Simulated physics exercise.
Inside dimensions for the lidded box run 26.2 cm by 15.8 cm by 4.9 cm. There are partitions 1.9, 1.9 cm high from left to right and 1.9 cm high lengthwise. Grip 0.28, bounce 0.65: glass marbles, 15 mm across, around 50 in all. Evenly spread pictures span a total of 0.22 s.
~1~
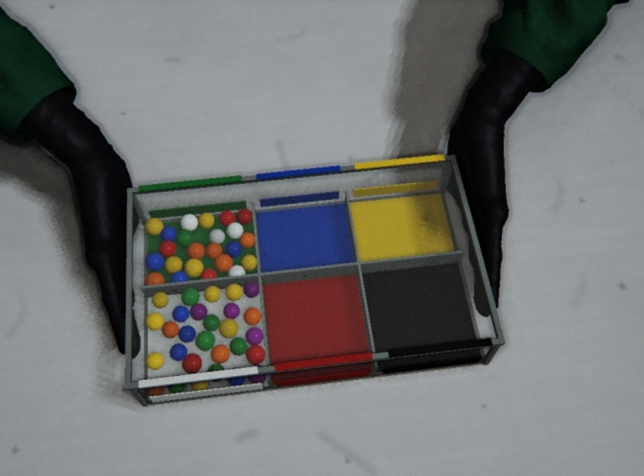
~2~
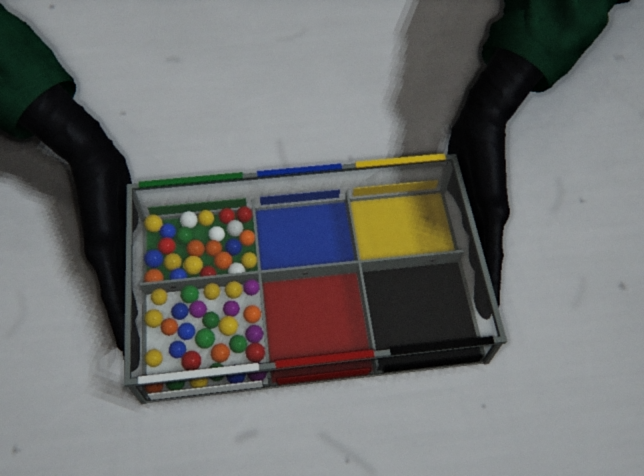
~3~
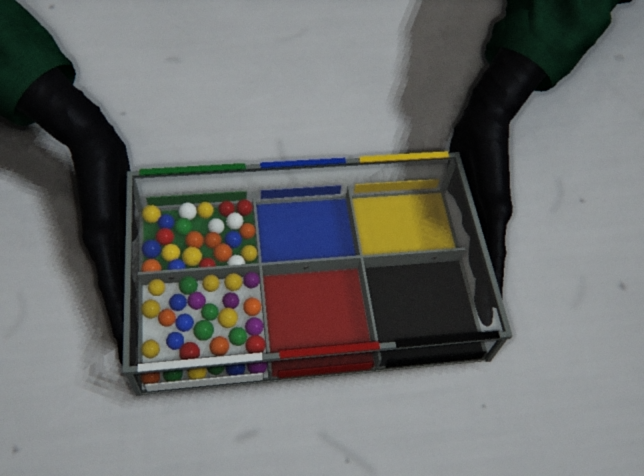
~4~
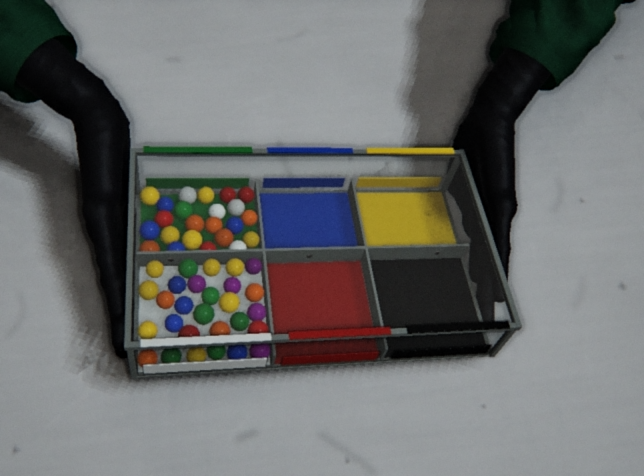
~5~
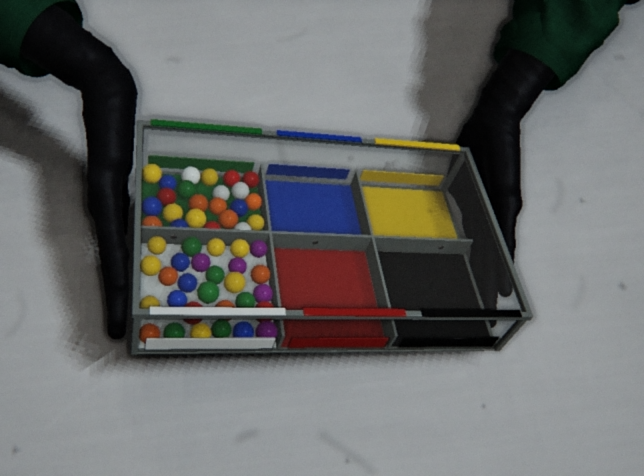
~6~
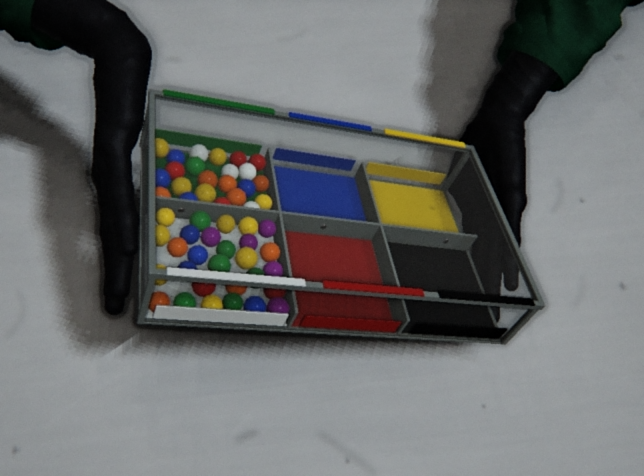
Two black-gloved hands tilted a clear, divided box more and more steeply, raising its left side, while the colorful marbles stayed in the green and white sections and the other four sections remained empty.
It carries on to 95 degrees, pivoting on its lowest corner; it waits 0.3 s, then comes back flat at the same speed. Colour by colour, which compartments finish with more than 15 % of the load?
Red compartment: No, blue compartment: No, green compartment: No, yellow compartment: Yes, white compartment: No, black compartment: No.
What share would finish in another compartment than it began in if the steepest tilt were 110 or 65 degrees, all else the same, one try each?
Try one gives around 100 %, try two around 30 %.
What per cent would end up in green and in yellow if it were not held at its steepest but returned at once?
Then, in per cent: Green 5, yellow 75.
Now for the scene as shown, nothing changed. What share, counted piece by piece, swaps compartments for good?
Roughly 100 %.
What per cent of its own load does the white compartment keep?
I'd put it at roughly 0 per cent.
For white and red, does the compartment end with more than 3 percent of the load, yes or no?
As for white, not so, and as for red, not so.
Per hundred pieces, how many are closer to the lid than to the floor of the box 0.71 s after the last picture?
About 60 %.
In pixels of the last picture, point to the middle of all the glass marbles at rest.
After settling, the middle sits near (407, 225).
Then, 0.71 s after the last picture, tilt 95 degrees; red 5 %, blue 30 %, green 15 %, yellow 40 %, white 10 %.
Then, 1.18 s after the last picture, tilt 50 degrees; blue 10 %, yellow 85 %, black 5 %.
Then, 1.72 s after the last picture, tilt 0 degrees; blue 10 %, yellow 85 %, black 5 %.
In the end, red 0 %, blue 10 %, green 0 %, yellow 85 %, white 0 %, black 5 %.
